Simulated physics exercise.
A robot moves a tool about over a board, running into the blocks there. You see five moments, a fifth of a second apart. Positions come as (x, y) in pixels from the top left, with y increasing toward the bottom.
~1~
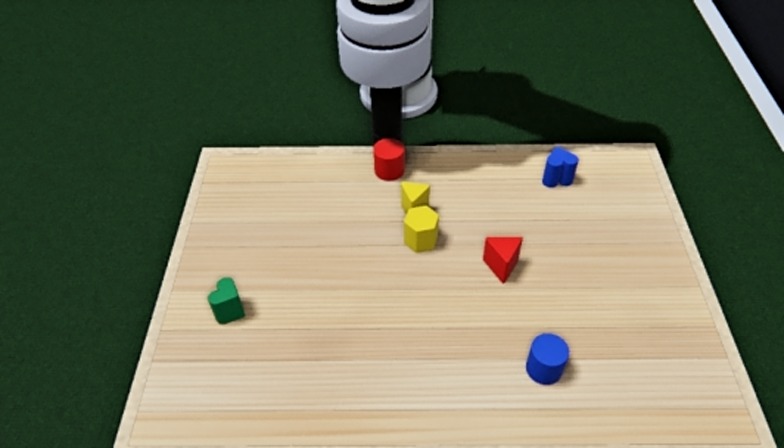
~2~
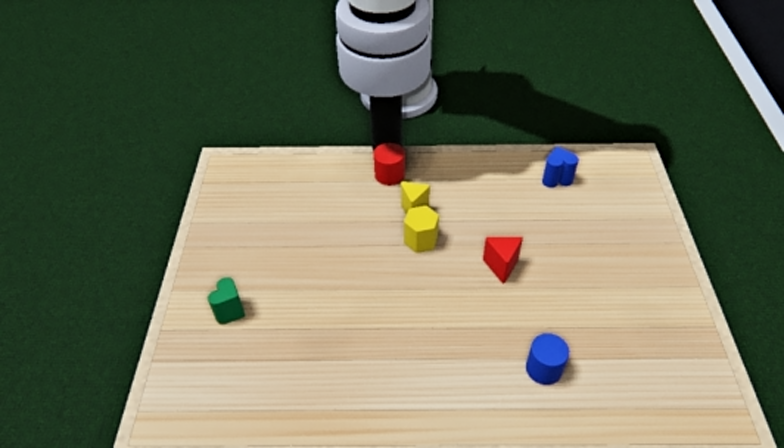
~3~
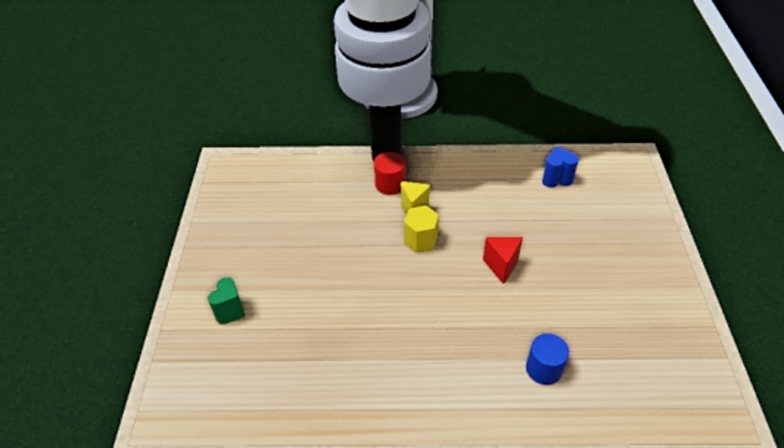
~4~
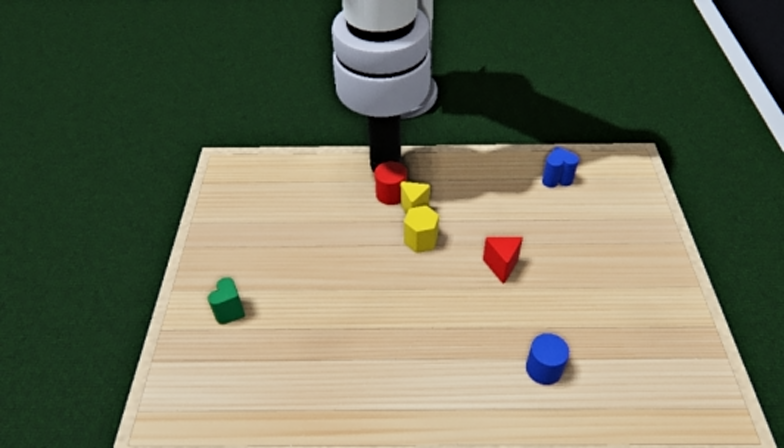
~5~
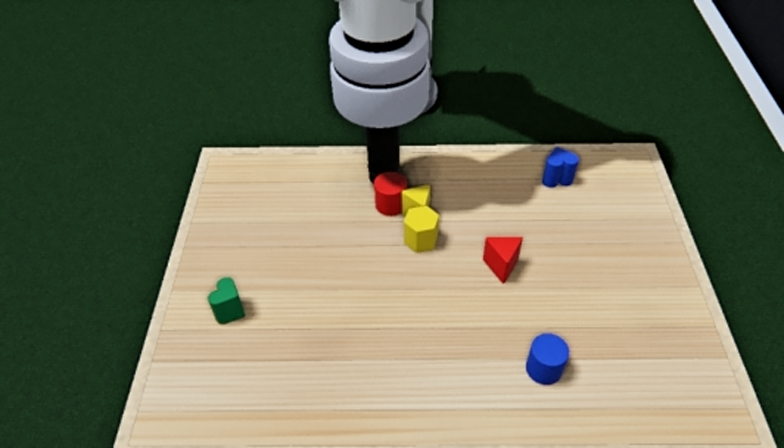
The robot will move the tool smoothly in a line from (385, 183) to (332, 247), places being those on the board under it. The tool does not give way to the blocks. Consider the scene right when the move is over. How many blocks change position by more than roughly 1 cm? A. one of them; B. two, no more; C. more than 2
The correct letter is A.
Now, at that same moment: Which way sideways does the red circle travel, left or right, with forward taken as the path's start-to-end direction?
Off to the left side.
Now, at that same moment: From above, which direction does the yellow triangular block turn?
Rotation: Counter-clockwise.
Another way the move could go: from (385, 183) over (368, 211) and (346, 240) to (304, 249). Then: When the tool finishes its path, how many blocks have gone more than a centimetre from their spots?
Once the path ends, one block will have shifted.
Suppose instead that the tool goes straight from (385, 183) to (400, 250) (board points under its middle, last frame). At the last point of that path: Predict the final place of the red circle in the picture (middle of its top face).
It will likely be found at (400, 256).
On the path given first. One third of the way, tool (367, 198); red circle (387, 199); yellow triangular block (421, 195), turned 25° anticlockwise.
Two thirds of the way, tool (350, 219); red circle (386, 203); yellow triangular block (421, 195), turned 25° anticlockwise.
At the end, tool (331, 242); red circle (386, 203); yellow triangular block (421, 195), turned 25° anticlockwise; yellow six-sided block still.
